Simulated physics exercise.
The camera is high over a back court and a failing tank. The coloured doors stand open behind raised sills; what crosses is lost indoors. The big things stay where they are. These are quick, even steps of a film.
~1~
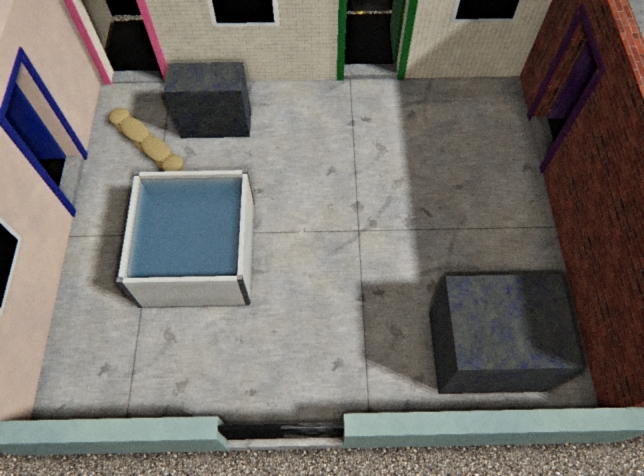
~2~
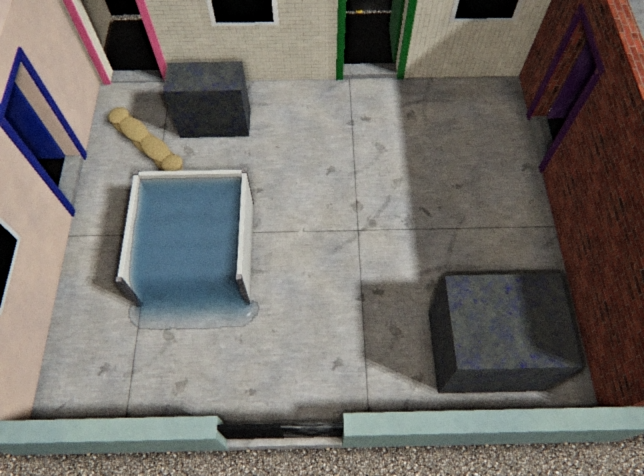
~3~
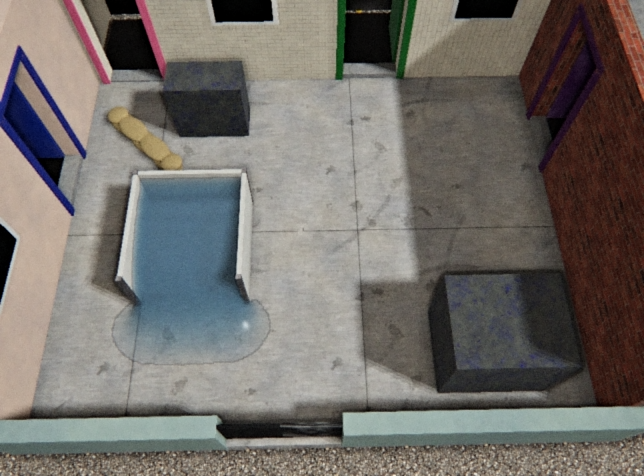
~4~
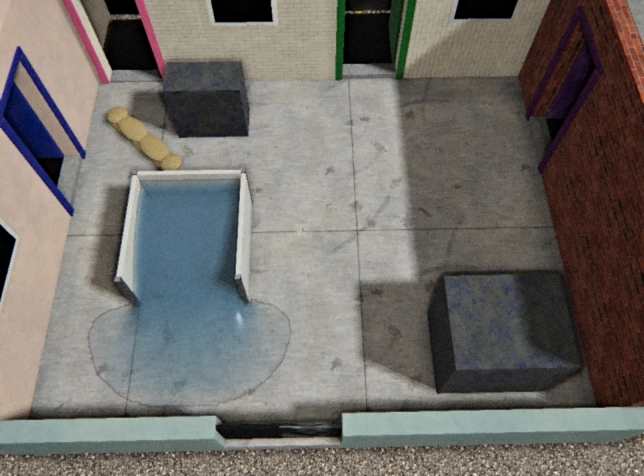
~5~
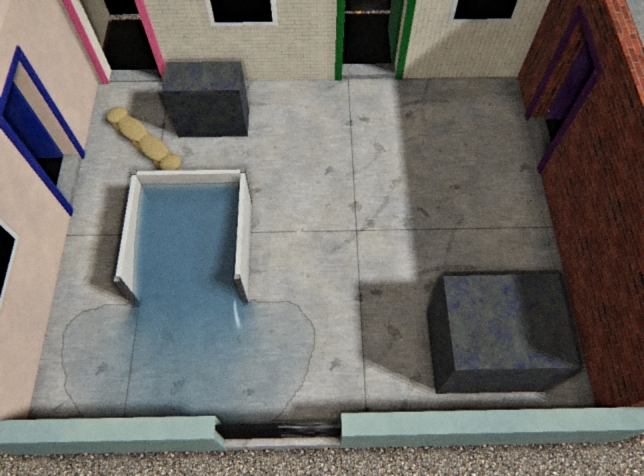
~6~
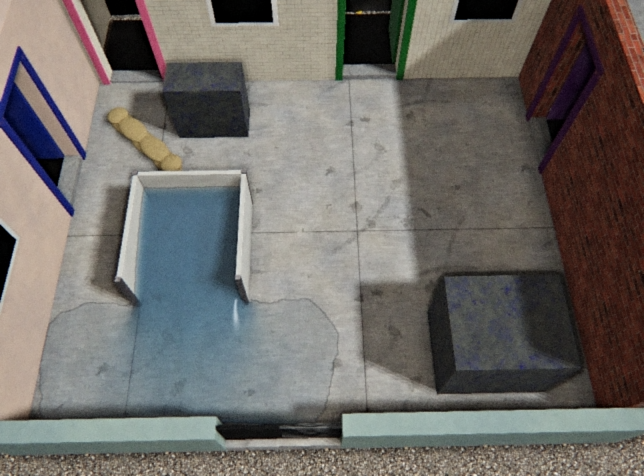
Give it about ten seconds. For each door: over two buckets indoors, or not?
One by one: The green door admits no more than that; the purple door admits no more than that; the pink door lets in a lot; the blue door admits no more than that.
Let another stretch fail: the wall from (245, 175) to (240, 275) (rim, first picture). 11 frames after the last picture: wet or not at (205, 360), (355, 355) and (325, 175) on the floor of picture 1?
One after the other: Free of water, under water, wet.
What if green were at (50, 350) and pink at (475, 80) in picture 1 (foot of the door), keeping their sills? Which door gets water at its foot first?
First comes the green-painted one.
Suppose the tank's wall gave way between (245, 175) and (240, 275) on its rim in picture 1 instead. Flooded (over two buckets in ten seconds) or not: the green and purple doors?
One by one: Green holds; purple is over.
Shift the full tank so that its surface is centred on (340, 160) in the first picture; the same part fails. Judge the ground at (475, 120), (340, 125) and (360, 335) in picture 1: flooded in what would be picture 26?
In that order: Clear, dry, covered.
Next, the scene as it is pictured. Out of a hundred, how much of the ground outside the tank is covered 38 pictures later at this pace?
Roughly 85 per cent.
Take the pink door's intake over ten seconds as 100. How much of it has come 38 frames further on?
Close to 75 %.
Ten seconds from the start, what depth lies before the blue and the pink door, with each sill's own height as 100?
Roughly 50 per cent, then 100 per cent.
A moment on, water covers 15 % of the floor; the green door not reached, the purple door not reached, the pink door not reached, the blue door not reached.
Next, water covers 30 % of the floor; the green door not reached, the purple door not reached, the pink door not reached, the blue door not reached.
Then, water covers 55 % of the floor; the green door not reached, the purple door not reached, the pink door not reached, the blue door wet at the sill, nothing in.
Later, water covers 85 % of the floor; the green door wet at the sill, nothing in, the purple door wet at the sill, nothing in, the pink door over two buckets in, the blue door under two buckets in.
In the end, water covers 95 % of the floor; the green door wet at the sill, nothing in, the purple door wet at the sill, nothing in, the pink door far over two buckets in, the blue door under two buckets in.
